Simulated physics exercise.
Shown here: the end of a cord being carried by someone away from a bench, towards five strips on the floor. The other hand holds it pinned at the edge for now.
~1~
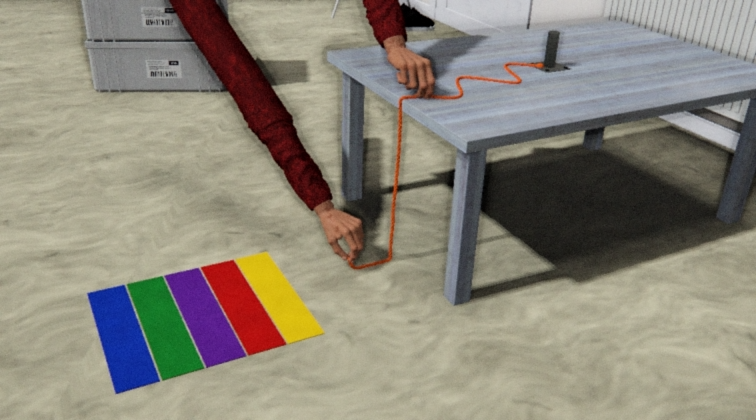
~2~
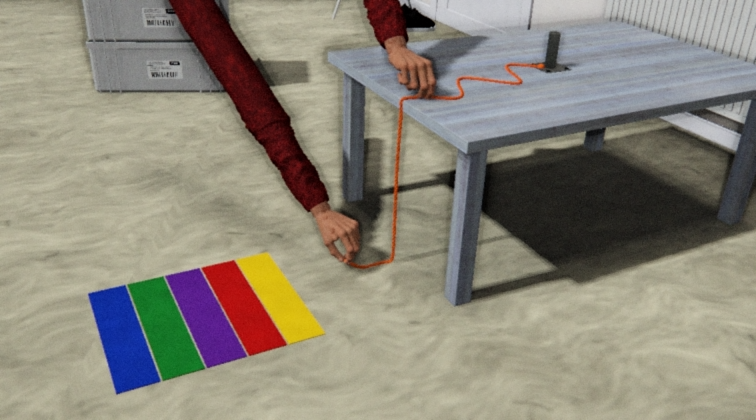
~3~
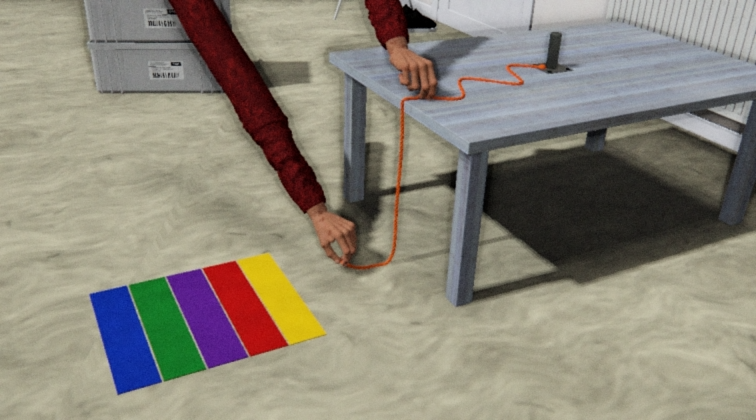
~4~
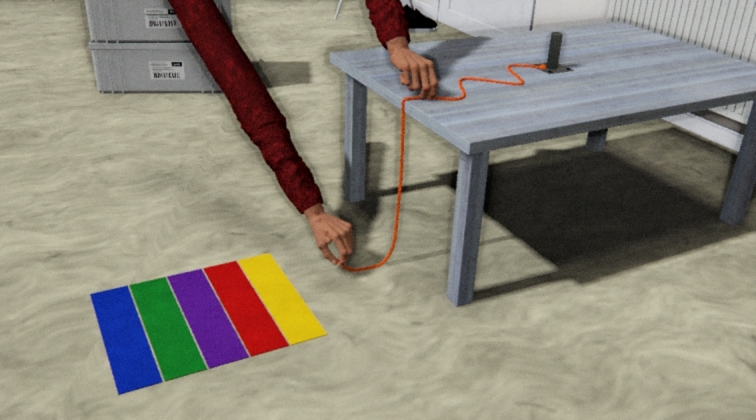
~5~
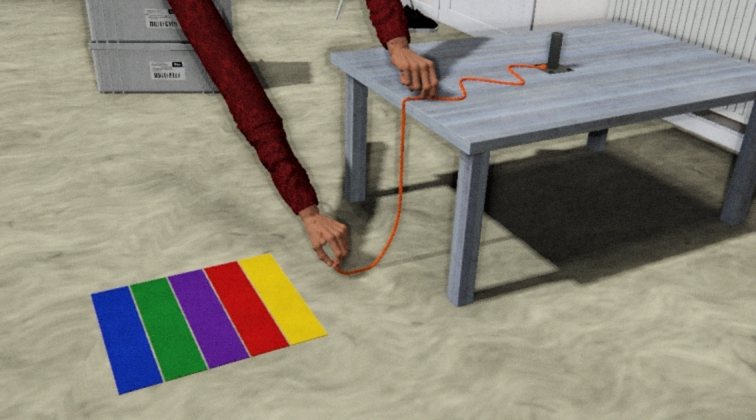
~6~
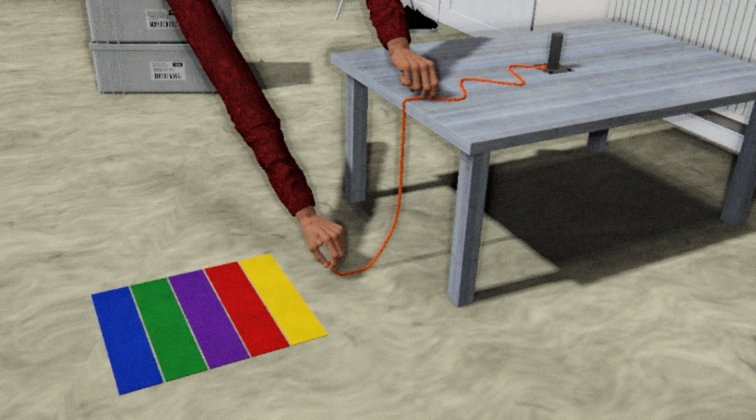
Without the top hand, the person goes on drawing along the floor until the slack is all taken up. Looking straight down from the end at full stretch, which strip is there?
The blue strip is there.
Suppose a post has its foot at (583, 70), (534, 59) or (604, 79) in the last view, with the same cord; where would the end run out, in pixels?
Pixels, try by try: About (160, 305), (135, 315), (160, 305).
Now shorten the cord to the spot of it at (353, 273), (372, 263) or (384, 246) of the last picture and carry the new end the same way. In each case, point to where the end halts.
In order, it comes to rest around (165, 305), (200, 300) and (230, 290).
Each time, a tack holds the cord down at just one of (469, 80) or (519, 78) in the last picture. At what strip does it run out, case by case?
In order: Purple, then green.
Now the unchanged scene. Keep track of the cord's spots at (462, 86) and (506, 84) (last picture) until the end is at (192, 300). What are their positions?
One heads to (409, 96) and the other heads to (464, 86).
Early on, end near (192, 300); over purple.
Midway, end near (151, 310); over green.
At the end of the slack, end near (126, 316); over blue. The blue one.
